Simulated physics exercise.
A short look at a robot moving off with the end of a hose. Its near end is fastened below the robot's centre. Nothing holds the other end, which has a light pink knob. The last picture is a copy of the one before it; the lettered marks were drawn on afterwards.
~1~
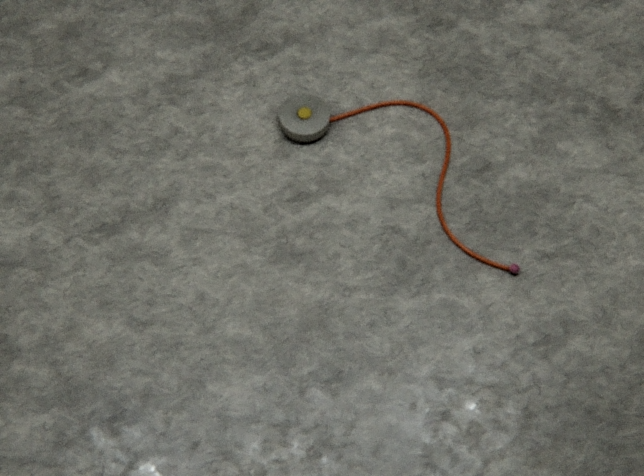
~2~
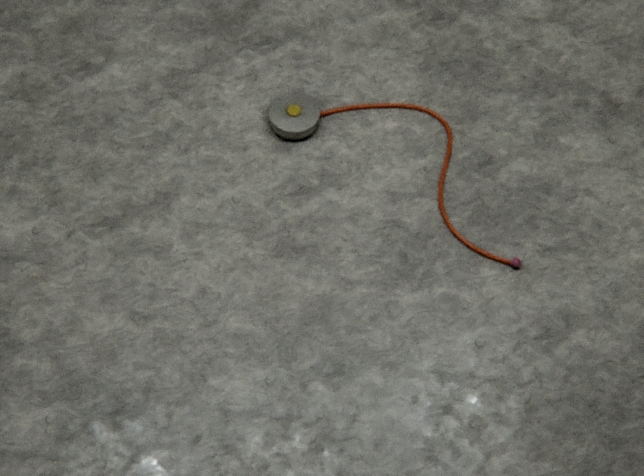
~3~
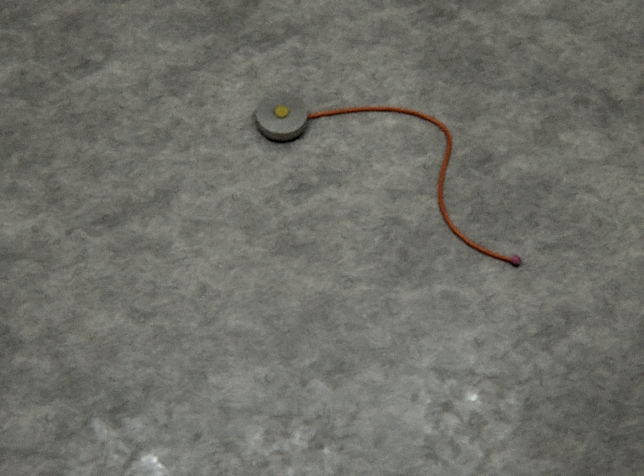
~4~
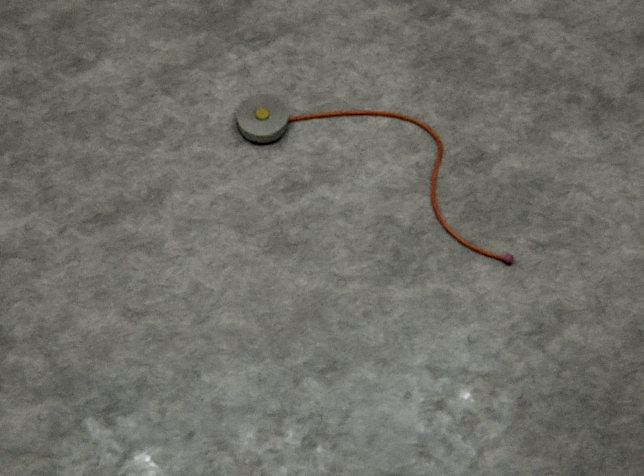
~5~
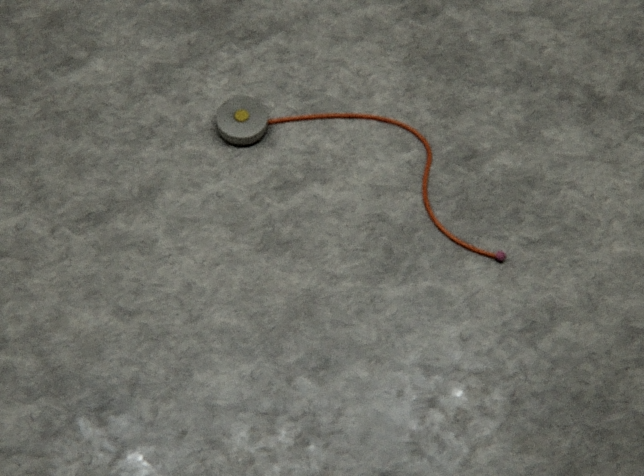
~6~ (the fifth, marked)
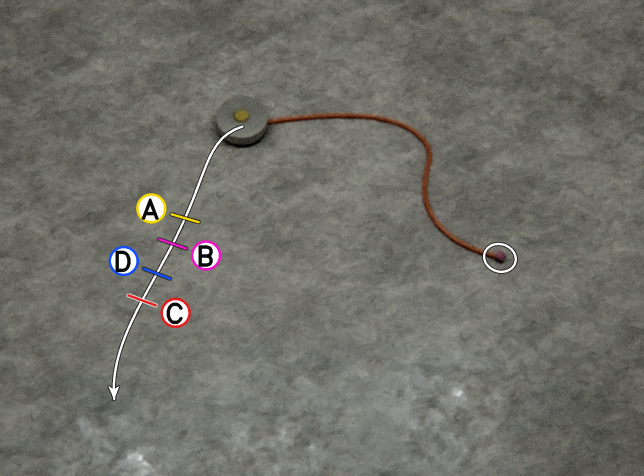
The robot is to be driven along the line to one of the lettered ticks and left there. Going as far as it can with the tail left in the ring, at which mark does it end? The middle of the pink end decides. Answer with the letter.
Up to mark C.
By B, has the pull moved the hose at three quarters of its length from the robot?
No.
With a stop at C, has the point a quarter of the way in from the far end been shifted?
By then, yes.
On the marked copy, A at (185, 218); B at (173, 244); C at (142, 300); D at (157, 274); the ring at (500, 258); the route from (243, 127) via (169, 251) to (114, 399).
Following C. Soon after the start, robot (200, 173), middle of the hose (376, 149), free end (501, 256).
Later, robot (173, 237), middle of the hose (346, 177), free end (500, 256).
In the end, robot (141, 296), middle of the hose (315, 217), free end (491, 253); the free end is still in its ring.
As for the rest, A is safe but short; B is safe but short; D is safe but short.
